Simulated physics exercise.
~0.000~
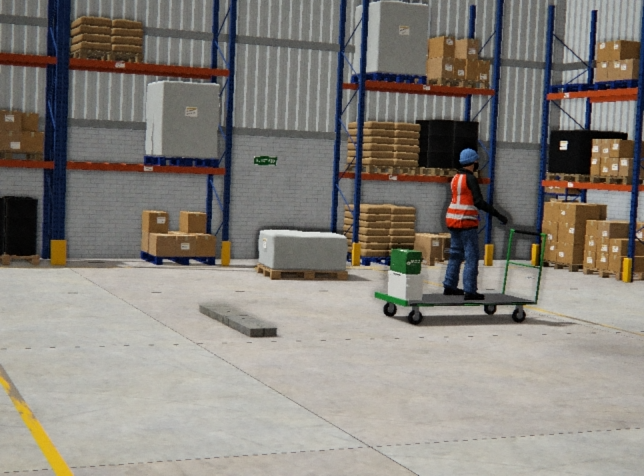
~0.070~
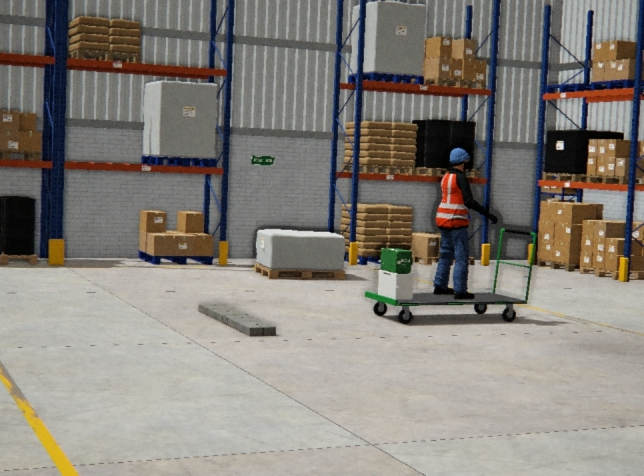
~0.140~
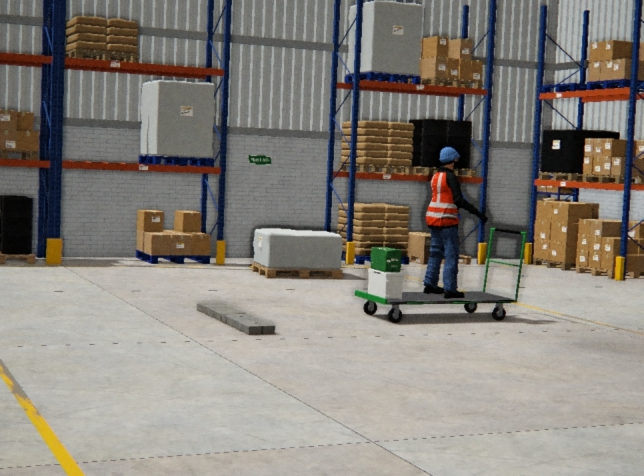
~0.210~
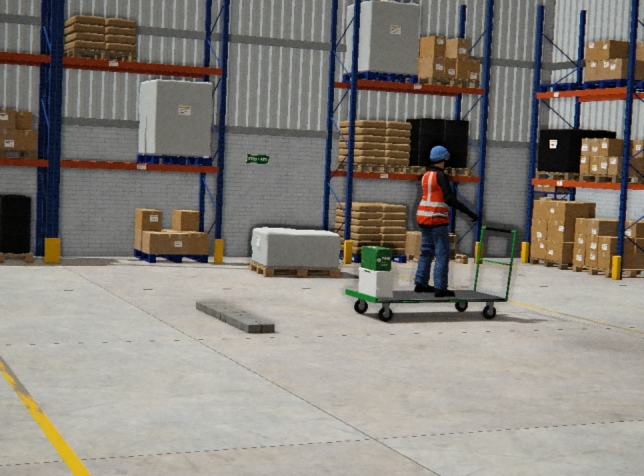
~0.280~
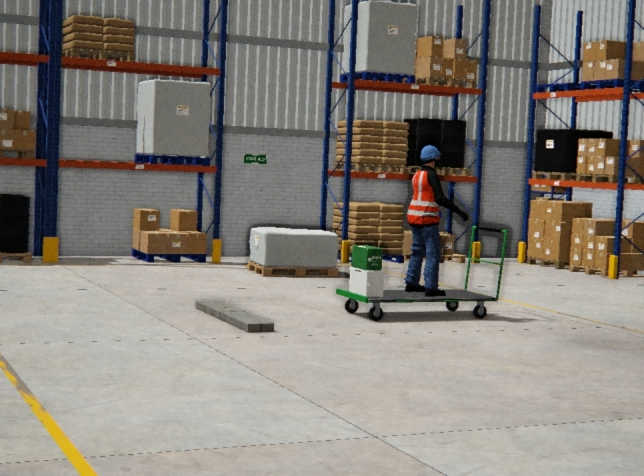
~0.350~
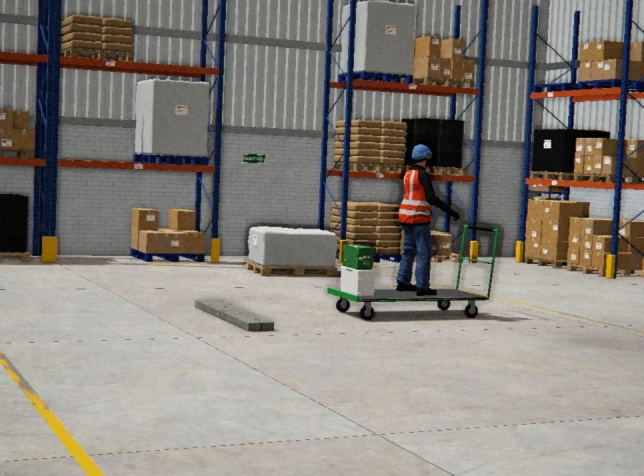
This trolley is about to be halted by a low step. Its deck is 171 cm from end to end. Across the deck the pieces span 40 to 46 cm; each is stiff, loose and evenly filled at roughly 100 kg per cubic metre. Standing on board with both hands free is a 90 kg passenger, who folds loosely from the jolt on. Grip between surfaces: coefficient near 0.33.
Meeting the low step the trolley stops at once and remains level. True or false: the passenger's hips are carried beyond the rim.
True.
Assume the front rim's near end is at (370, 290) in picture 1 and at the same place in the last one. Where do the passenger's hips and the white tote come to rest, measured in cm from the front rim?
Hips 60 behind, white 10 behind.
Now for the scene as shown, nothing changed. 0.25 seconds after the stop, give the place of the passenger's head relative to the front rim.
About 60 cm behind the rim.
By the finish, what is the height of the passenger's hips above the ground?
Around 20 centimetres high.
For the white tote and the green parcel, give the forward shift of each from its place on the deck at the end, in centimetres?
Shift, cm - white: 10; green: 145.
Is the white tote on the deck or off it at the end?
End result - white: Stays.
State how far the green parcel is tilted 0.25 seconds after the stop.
It is tilted some 40°.
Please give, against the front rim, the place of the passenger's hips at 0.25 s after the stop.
About 45 cm behind the rim.
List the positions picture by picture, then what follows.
Hips (462, 220), white tote (405, 286), rim corner (407, 303); 180 cm still to roll, in the first picture.
Hips (452, 219), white tote (395, 285), rim corner (397, 303); 169 cm still to roll, in the second picture.
Hips (442, 218), white tote (385, 284), rim corner (386, 301); 159 cm still to roll, in the third picture.
Hips (433, 217), white tote (376, 283), rim corner (377, 300); 148 cm still to roll, in the fourth picture.
Hips (423, 217), white tote (366, 282), rim corner (367, 300); 138 cm still to roll, in the fifth picture.
Hips (415, 216), white tote (358, 281), rim corner (358, 299); 127 cm still to roll. Speed about 1.5 m/s, in the sixth picture.
After 1.19 s the deck stops.
After 1.74 s the passenger's hips are 8 cm behind the rim, near (246, 256) in the last picture's view.
After 2.19 s the passenger's hips are 0 cm behind the rim, near (240, 256) in the last picture's view.
When all is still (4.8 s), past the rim, green parcel and the passenger's hips; behind it, white tote.
